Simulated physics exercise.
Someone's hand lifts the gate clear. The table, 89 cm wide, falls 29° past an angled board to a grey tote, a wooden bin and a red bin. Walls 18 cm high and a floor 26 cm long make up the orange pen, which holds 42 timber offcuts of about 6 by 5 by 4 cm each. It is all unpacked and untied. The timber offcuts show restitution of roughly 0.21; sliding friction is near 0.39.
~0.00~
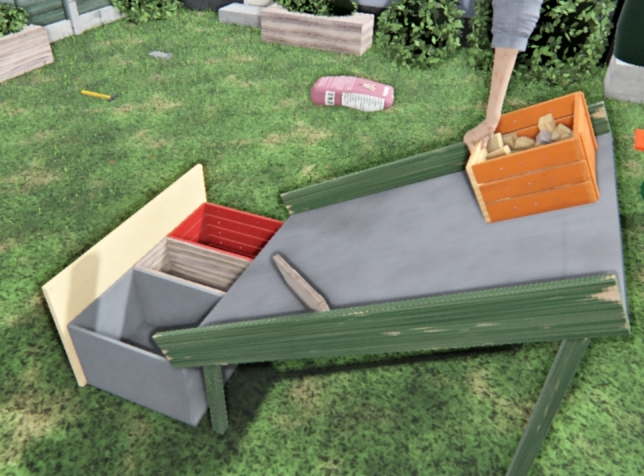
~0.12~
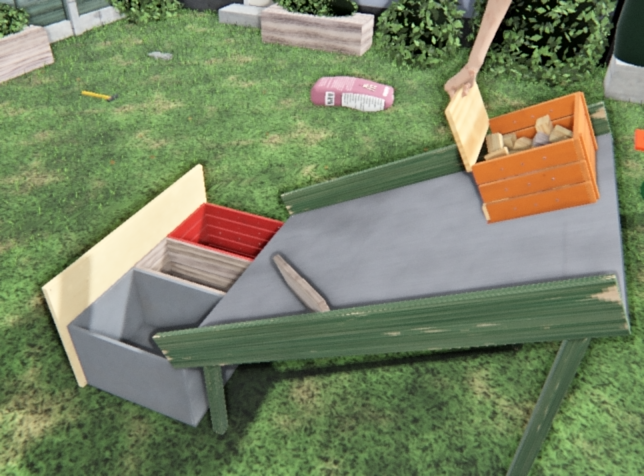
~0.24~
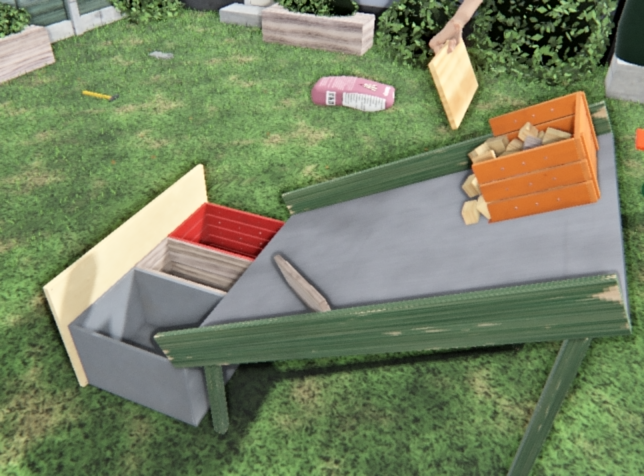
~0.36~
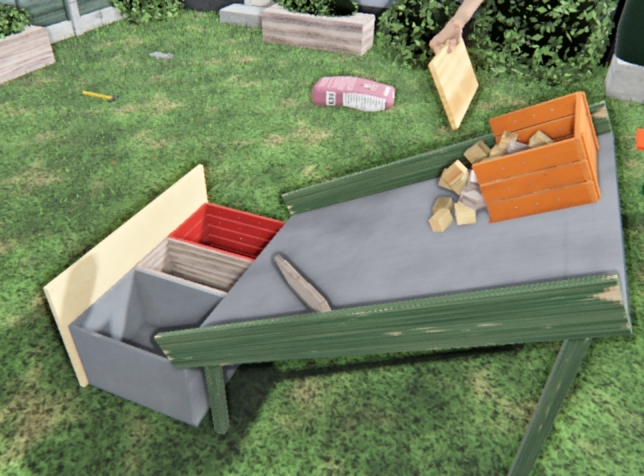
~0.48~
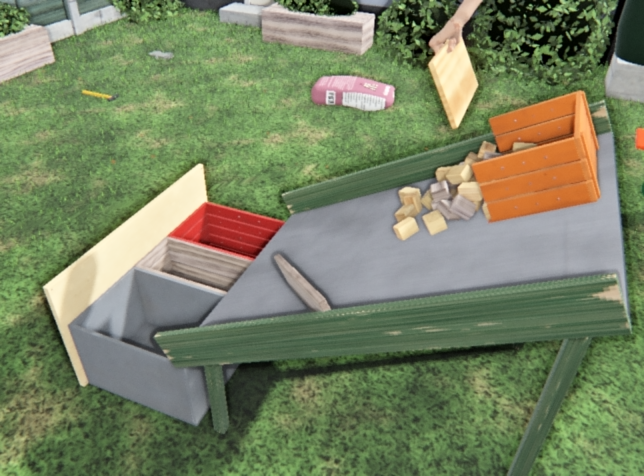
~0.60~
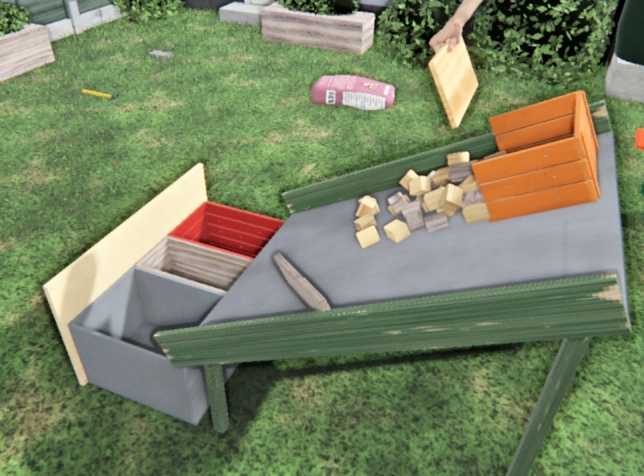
A hand lifts the wooden gate off the open side of an orange crate on a sloping, green-edged table and holds it clear. Small wooden blocks slide out of the crate and spread down the grey surface to the left, above a grey bin, a wooden bin and a red bin.
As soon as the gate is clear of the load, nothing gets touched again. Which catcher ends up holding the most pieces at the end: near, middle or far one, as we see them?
The back one.
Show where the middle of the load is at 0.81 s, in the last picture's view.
Near (393, 207) in pixels.
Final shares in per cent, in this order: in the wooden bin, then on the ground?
Around 35 per cent and 0 per cent, in that order.
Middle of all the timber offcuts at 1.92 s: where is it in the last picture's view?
Look near pixel (204, 280).
After 0.81 s, 1 still in the orange pen and 41 on the slope.
After 1.08 s, 3 in the wooden bin, 4 in the red bin, 31 on the slope and 4 in the air.
After 1.44 s, 11 in the wooden bin, 21 in the red bin, 8 on the slope and 2 in the air.
Final count (at 1.92 s), 14 in the wooden bin and 28 in the red bin.
